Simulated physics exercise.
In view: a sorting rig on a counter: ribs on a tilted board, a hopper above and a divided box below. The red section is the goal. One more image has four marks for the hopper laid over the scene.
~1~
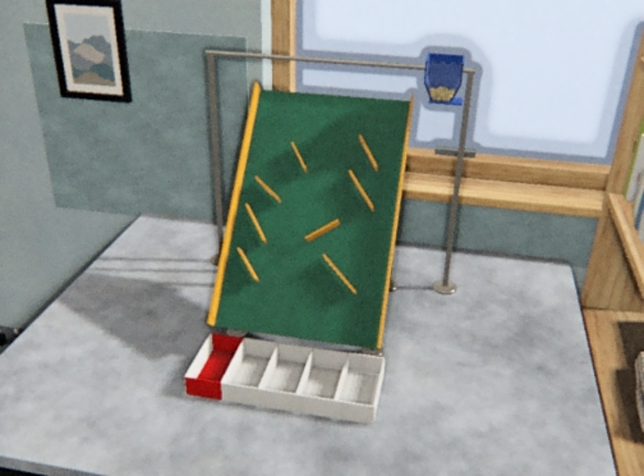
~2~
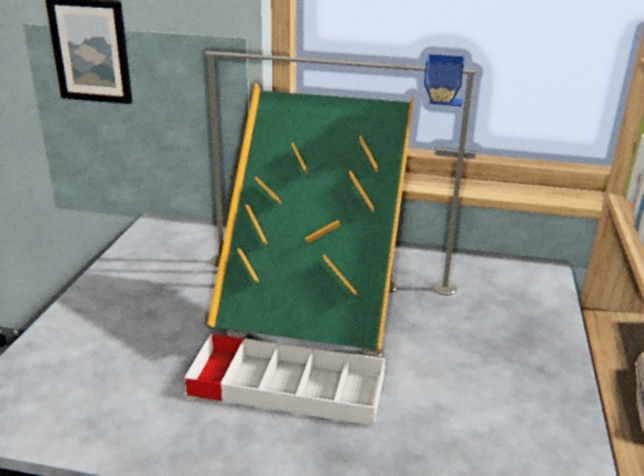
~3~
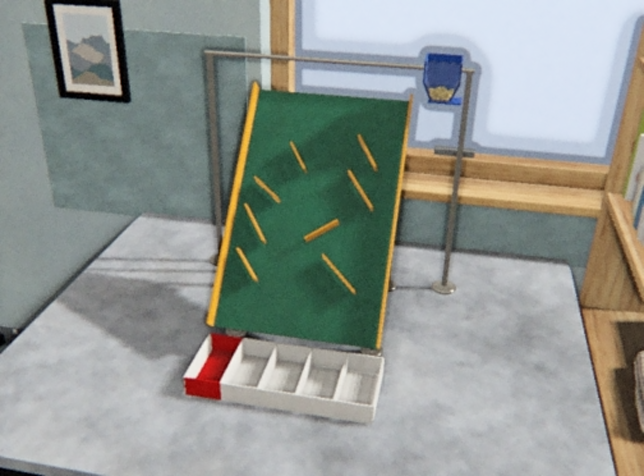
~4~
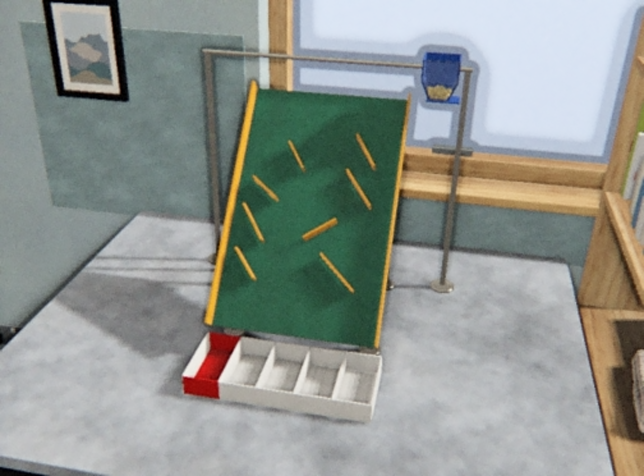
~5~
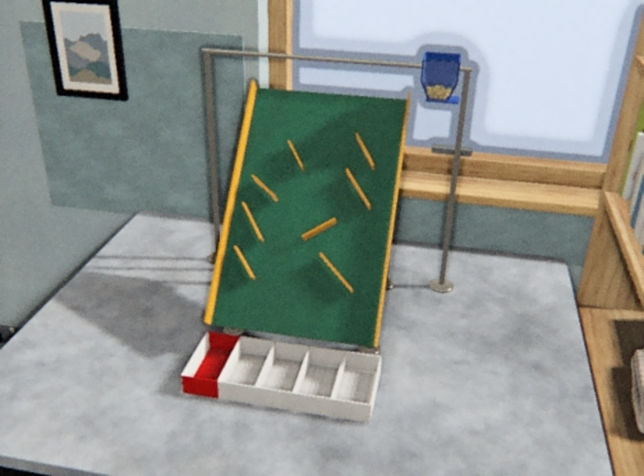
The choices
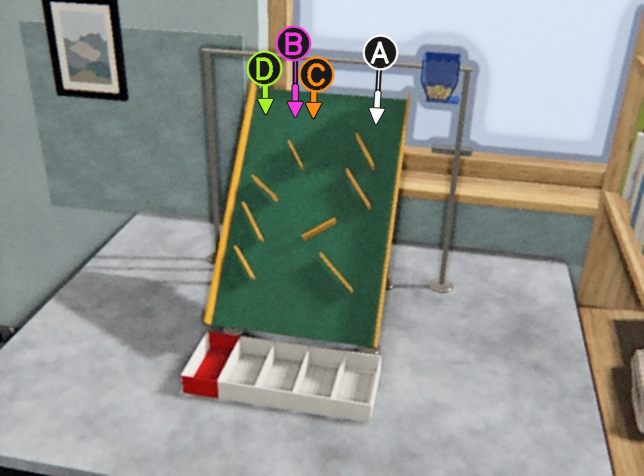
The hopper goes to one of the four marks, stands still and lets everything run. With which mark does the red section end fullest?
Choose D.
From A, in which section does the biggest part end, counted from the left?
The fifth.
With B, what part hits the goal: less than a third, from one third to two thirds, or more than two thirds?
It is less than a third.
On the marked copy, mark A meets the board at (376, 118); mark B meets the board at (295, 111); mark C meets the board at (313, 112); mark D meets the board at (265, 108).
With A, none at all in the red section, close to half in other sections, close to half outside the box.
With B, none at all in the red section, close to two thirds in other sections, close to a quarter outside the box.
With C, a small share in the red section, close to two thirds in other sections, close to a quarter outside the box.
With D, close to a third in the red section, close to a third in other sections, close to a quarter outside the box.
